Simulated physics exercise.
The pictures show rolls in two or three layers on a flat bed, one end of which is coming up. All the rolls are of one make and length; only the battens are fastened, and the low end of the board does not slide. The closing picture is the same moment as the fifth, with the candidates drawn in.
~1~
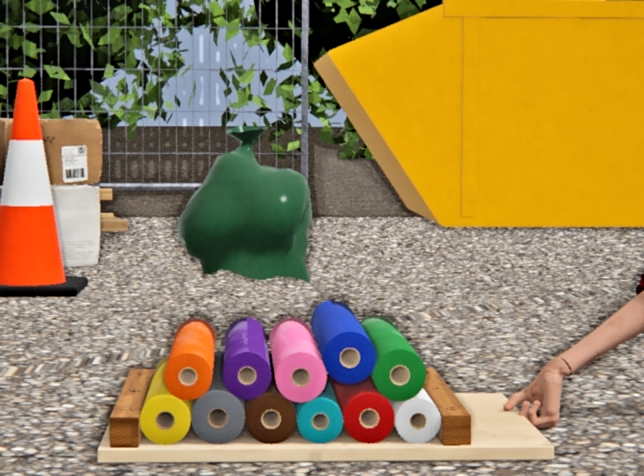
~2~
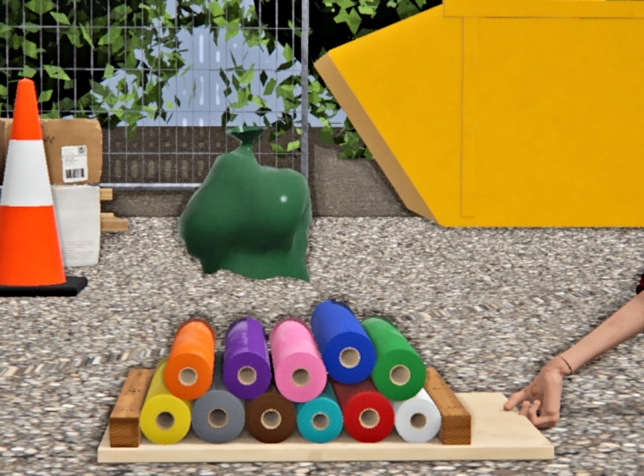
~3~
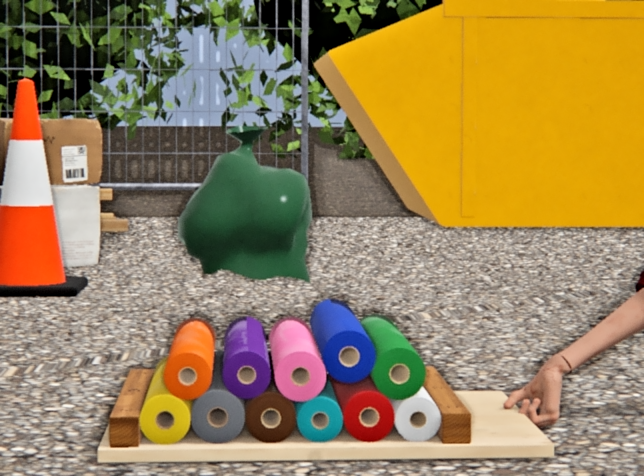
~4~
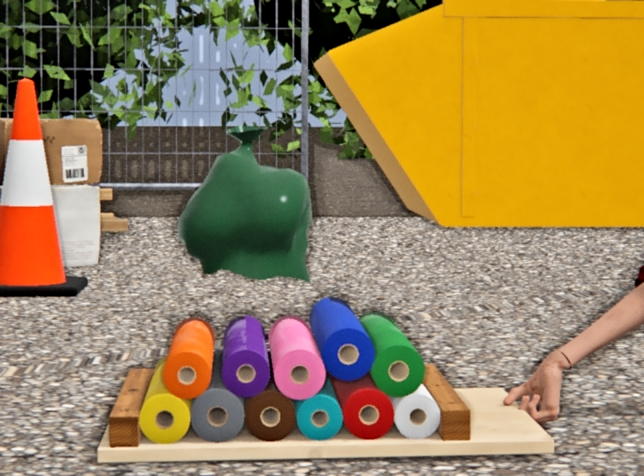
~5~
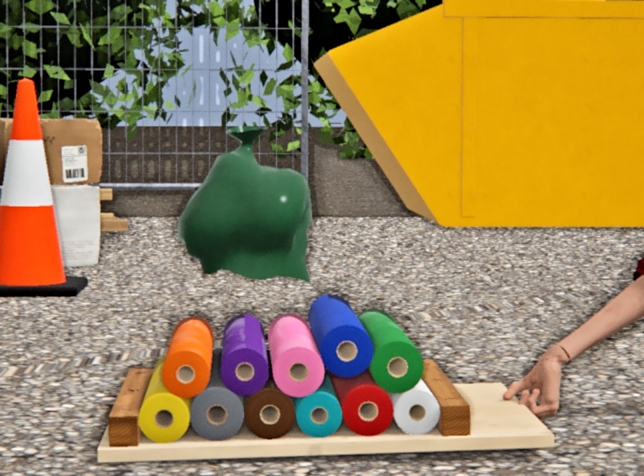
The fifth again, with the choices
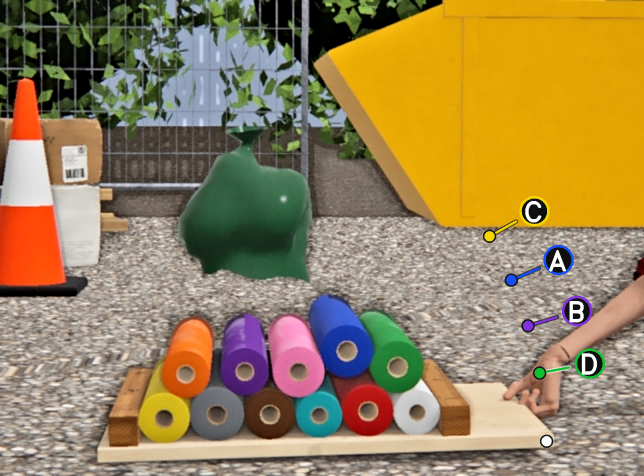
Stacked colourful rolls resting between wooden battens on a pale board as a hand raises its right end very slightly.
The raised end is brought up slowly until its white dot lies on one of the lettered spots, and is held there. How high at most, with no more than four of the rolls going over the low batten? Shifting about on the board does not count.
The highest mark that will do is C.
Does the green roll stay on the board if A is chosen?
Yes.
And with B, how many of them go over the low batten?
With B, none.
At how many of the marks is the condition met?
Four of the four.
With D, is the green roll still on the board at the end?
Yes.
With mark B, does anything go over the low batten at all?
No.
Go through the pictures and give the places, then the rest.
The first picture shows green roll (400, 375); purple roll (247, 376); pink roll (301, 377).
The second picture shows pink roll (301, 377); blue roll (350, 357).
The third picture shows board (319, 409); red roll (369, 417); white roll (418, 419); turquoise roll (320, 420).
The fourth picture shows board (319, 407); yellow roll (165, 419); grey roll (218, 416).
The fifth picture shows board (319, 405); yellow roll (164, 418); grey roll (217, 414).
On the marked copy, A at (511, 280); B at (528, 326); C at (489, 236); D at (540, 373); the white dot at (546, 441).
With C. Early on, board at 17°.
Further on, board at 29°.
At the end, board at 29°, four over the low batten (purple, pink, blue, orange).
As for the rest, A none over the low batten; B none over the low batten; D none over the low batten.
